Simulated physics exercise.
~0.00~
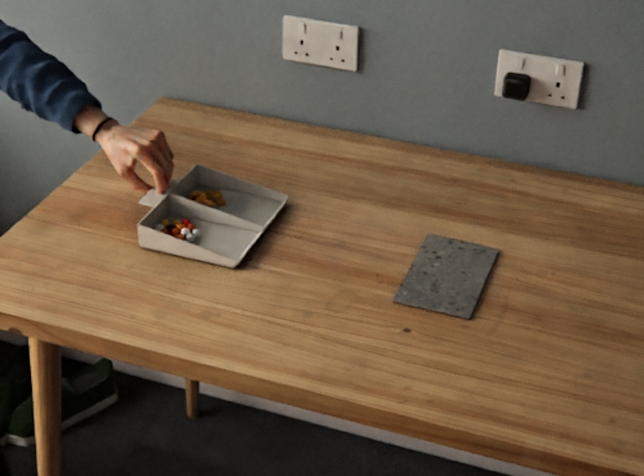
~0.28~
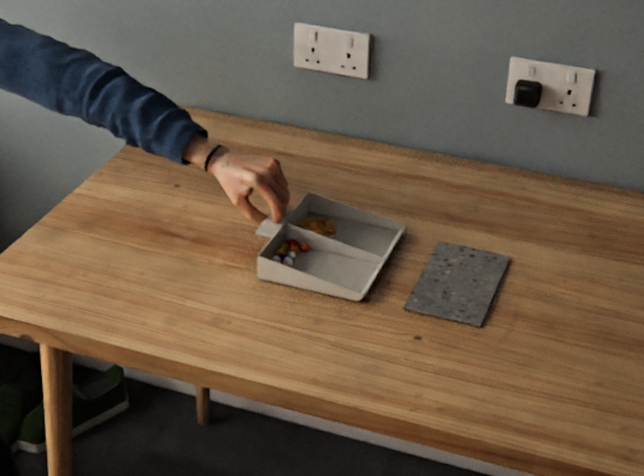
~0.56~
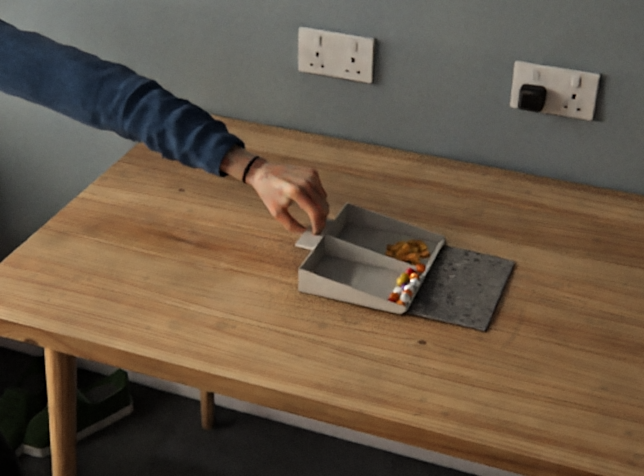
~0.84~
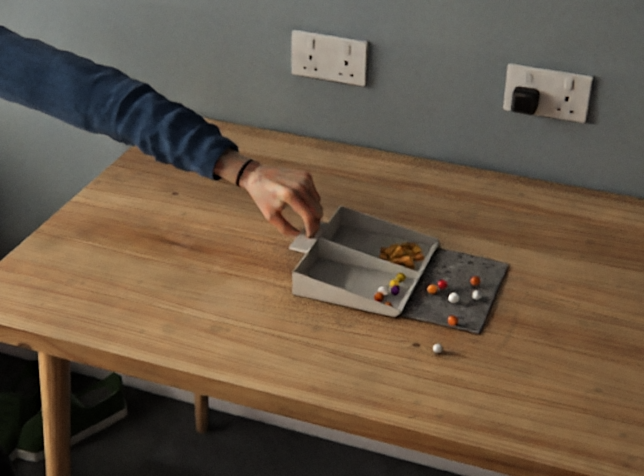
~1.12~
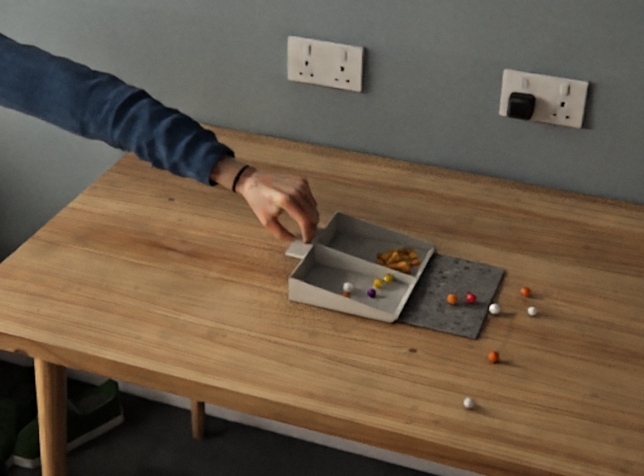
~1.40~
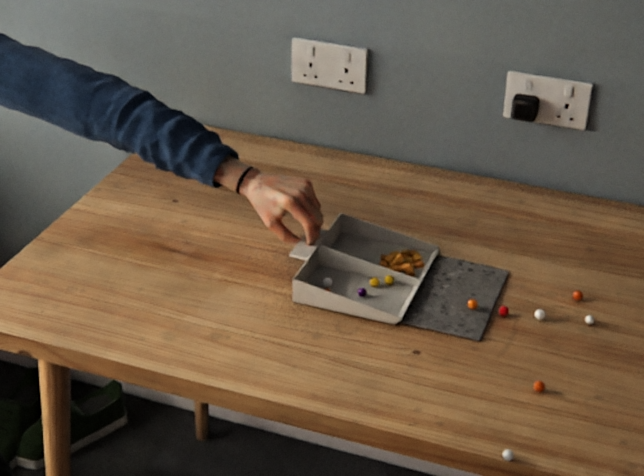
The footage shows a hand pushing a divided grey tray rightward across a wooden table until it stops against a dark slab; small coloured balls in the nearer compartment roll forward and partly spill over the slab and table, while amber pieces stay inside by the front rim.
